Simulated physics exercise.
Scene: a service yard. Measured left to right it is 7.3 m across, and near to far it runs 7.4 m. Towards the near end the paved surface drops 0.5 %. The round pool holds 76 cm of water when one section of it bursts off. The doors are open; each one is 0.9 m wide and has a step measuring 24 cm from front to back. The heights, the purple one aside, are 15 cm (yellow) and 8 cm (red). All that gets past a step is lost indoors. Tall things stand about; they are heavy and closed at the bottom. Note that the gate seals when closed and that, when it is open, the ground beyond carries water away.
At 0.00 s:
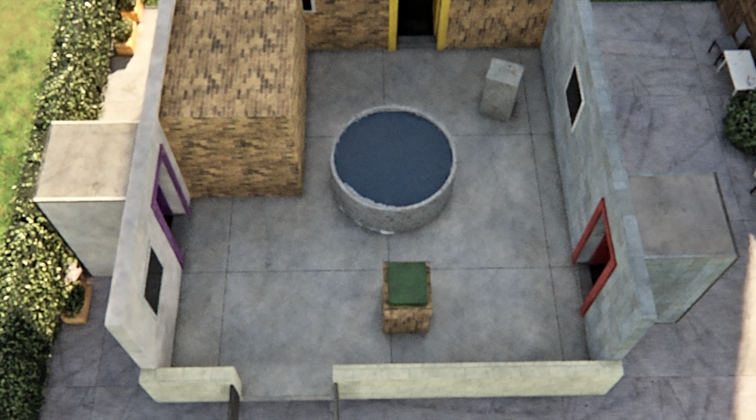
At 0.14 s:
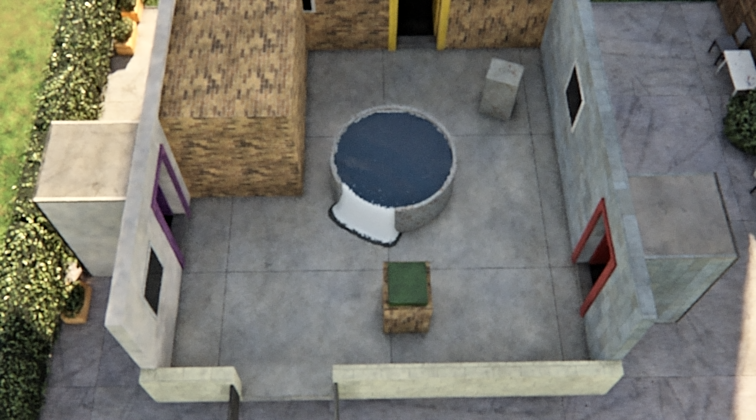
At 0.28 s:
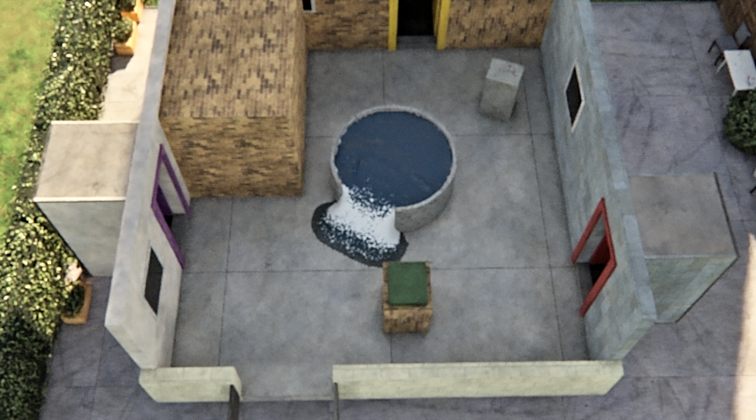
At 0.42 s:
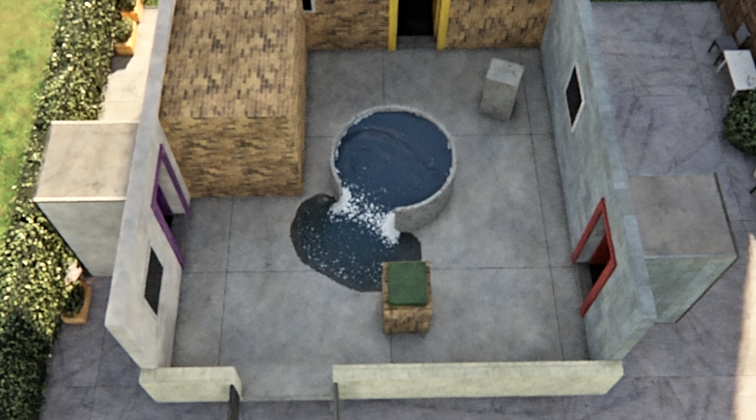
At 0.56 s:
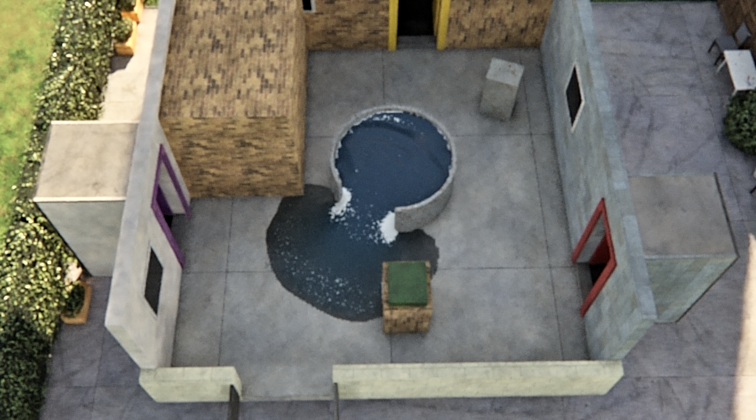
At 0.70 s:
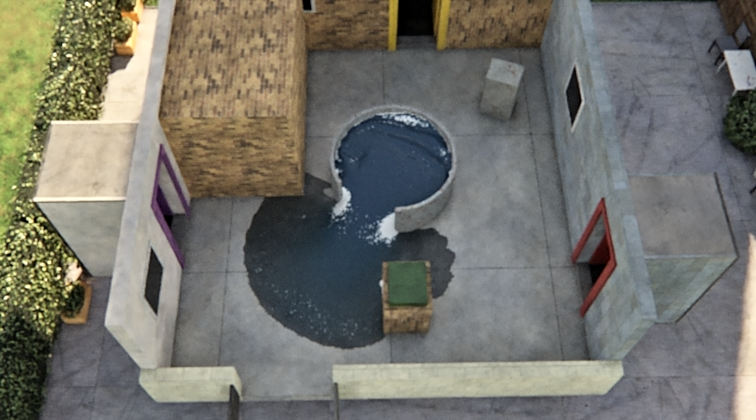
Water bursting from the near side of a round pool, foaming through the gap and spreading across a walled yard's grey paving.
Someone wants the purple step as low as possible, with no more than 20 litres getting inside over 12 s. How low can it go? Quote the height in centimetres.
Around 9 cm would do.
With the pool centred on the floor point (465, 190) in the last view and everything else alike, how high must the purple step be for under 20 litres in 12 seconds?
I'd put it at close to 16 cm.
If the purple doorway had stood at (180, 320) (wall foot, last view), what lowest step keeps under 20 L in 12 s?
Around 19 cm would do it.
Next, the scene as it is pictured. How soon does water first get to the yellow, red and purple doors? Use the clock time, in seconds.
Front at yellow: Not within the 12 s; at red: 2.6 s; at purple: 1.3 s.
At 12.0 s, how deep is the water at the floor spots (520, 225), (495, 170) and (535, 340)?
Some 3, 3 and 6 cm.
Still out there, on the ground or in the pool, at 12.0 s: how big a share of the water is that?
Close to 54 per cent is still present.
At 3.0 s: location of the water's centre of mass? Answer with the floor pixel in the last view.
Centre estimate: (343, 247) px, approximately.
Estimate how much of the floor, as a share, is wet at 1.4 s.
About 35 per cent.
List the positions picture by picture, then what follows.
The round pool at (393, 158) is whole and still, 76 cm deep; the purple door at (173, 213) is dry, in the first picture.
Water pours out at (364, 216) and has run 0.3 m, to (383, 242); about 9 cm deep outside, 76 cm at the back, in the second picture.
The front is at (323, 237), 0.7 m from the gap at (364, 217); 1.1 m2 of floor is wet, 76 cm left at the back, in the third picture.
The front is at (361, 286), 1.3 m from the gap at (364, 218); 2.6 m2 of floor is wet, 76 cm left at the back, in the fourth picture.
The front is at (335, 311), 1.9 m from the gap at (364, 218); 4.8 m2 of floor is wet, 73 cm left at the back, in the fifth picture.
Water pours out at (364, 218) and has run 2.4 m, to (324, 340); about 5 cm deep outside, 66 cm at the back; the purple door at (173, 213), 3.4 m from the gap, is still 1.3 m from the nearest water, in the sixth picture.
After 1.4 s water covers 35 % of the floor, deepest (34 cm) near (367, 231); 4 cm at the purple door, 0 litres in over its 21 cm step.
After 3.0 s water covers 50 % of the floor, deepest (27 cm) near (170, 383); 10 cm at the purple door, 0 litres in over its 21 cm step.
After 12.0 s water covers 80 % of the floor, deepest (8 cm) near (348, 380); 5 cm at the purple door, 0 litres in over its 21 cm step.
At the purple door as built, the water arrived by 1.3 s and peaked near 15 cm at 2.2 s.
With a step of 8 cm, 29 litres would have come in within the 12 s; with 11 cm, 7 litres. So under 20 litres takes about 9 cm.
